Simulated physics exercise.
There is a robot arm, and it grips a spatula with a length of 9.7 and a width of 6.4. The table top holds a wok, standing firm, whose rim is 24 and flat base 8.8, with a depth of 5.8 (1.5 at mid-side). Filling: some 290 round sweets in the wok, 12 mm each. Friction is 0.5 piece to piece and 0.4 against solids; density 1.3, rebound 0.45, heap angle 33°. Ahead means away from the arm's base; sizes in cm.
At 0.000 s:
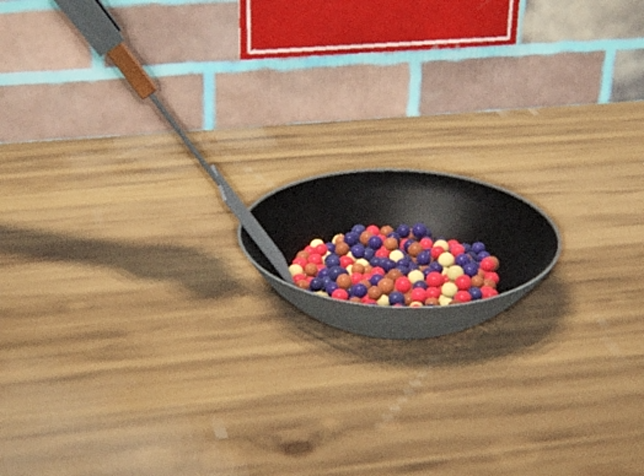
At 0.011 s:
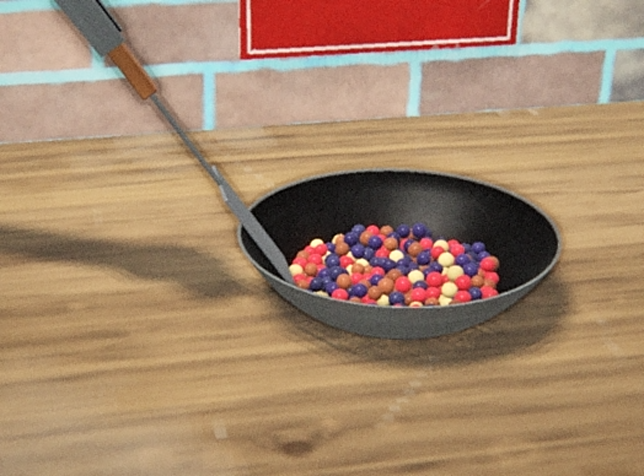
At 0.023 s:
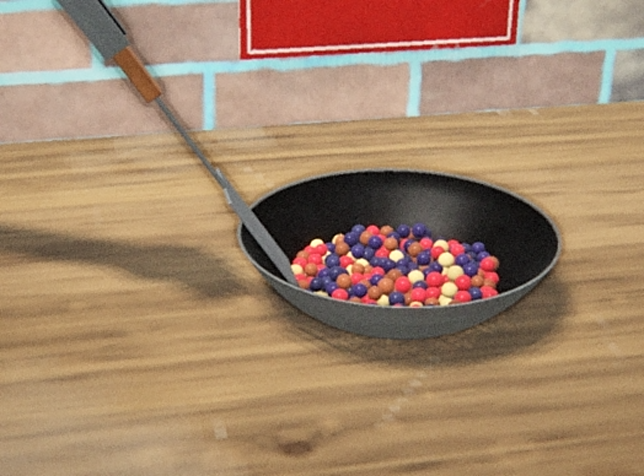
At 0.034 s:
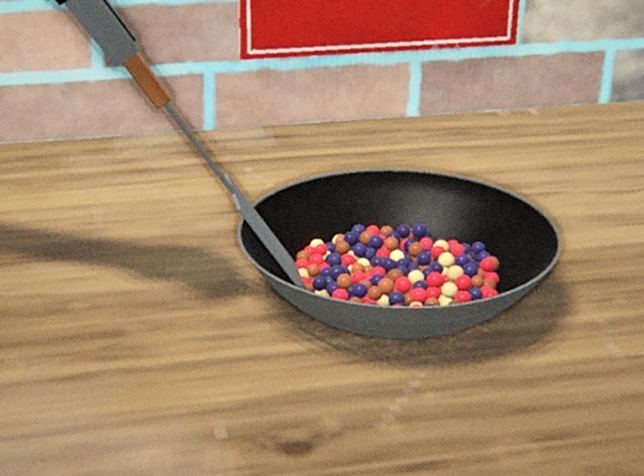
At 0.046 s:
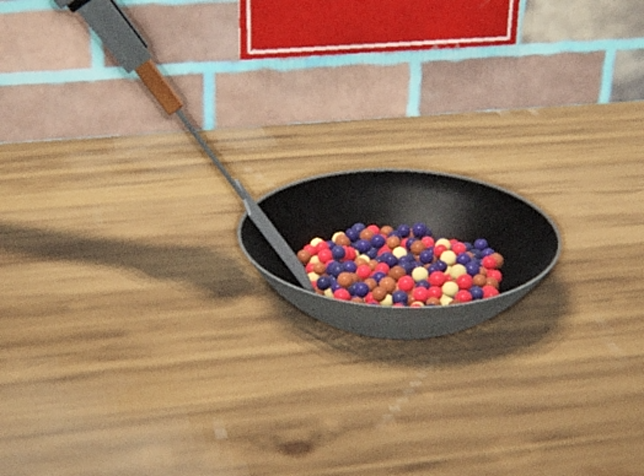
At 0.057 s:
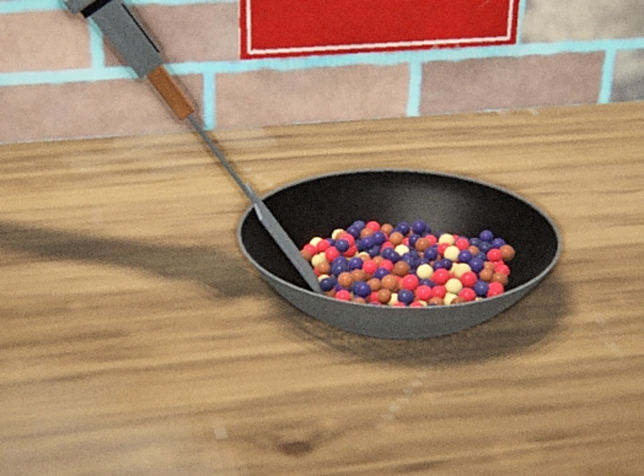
A wooden table top stands before a brick wall with pale blue joints and part of a red, white-lined panel, seen from slightly above by a still camera. A dark wok right of centre holds a heap of red, purple, brown and cream balls, and a grey spatula with a brown section slants in from the upper left. Barely moving at first, the spatula slides slowly rightward inside the wok, nudging the balls slightly right.
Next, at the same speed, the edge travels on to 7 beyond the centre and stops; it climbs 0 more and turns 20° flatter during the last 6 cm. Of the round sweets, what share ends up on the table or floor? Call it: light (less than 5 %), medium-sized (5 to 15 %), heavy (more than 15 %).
It comes out medium-sized.
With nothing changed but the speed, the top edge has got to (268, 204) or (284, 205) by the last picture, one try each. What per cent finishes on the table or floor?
Roughly 20 and 30 percent.
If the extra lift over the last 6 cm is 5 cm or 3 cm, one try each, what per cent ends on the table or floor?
First try about 15 %, second try about 10 %.
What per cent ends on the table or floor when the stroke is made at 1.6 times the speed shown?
I'd put it around 30 per cent.
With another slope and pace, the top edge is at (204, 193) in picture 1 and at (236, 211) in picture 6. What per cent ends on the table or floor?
5 %.
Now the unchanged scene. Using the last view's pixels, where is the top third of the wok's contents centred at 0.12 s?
It sits at about (474, 256).
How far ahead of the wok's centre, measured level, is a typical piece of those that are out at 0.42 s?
About 14 cm.
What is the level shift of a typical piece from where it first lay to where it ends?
I'd guess close to 5 centimetres.
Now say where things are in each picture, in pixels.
The first frame shows spatula top edge at (218, 182), sloping 57°; upper third of the load around (398, 270), from x 295 to 490, top at y 230; 293 in the wok.
The second frame shows spatula top edge at (219, 182), sloping 57°; upper third of the load around (398, 270), from x 295 to 490, top at y 230.
The third frame shows spatula top edge at (223, 185), sloping 57°; upper third of the load around (398, 270), from x 295 to 490, top at y 230.
The fourth frame shows spatula top edge at (232, 191), sloping 57°; upper third of the load around (397, 270), from x 300 to 490, top at y 230.
The fifth frame shows spatula top edge at (243, 196), sloping 57°; upper third of the load around (400, 268), from x 305 to 495, top at y 230.
The sixth frame shows spatula top edge at (253, 201), sloping 57°; upper third of the load around (407, 264), from x 305 to 505, top at y 230; 293 in the wok.
After 0.12 s, sloping 57°, highest piece 8 above the table; 293 in the wok.
After 0.19 s, sloping 49°, highest piece 7 above the table; 293 in the wok.
After 0.42 s, sloping 37°, highest piece 7 above the table; 270 in the wok, 23 on the table or floor.
After 1.47 s, sloping 37°, highest piece 7 above the table; 270 in the wok, 23 on the table or floor.
At rest, 270 in the wok, 23 on the table or floor. That is 8 % on the table or floor.
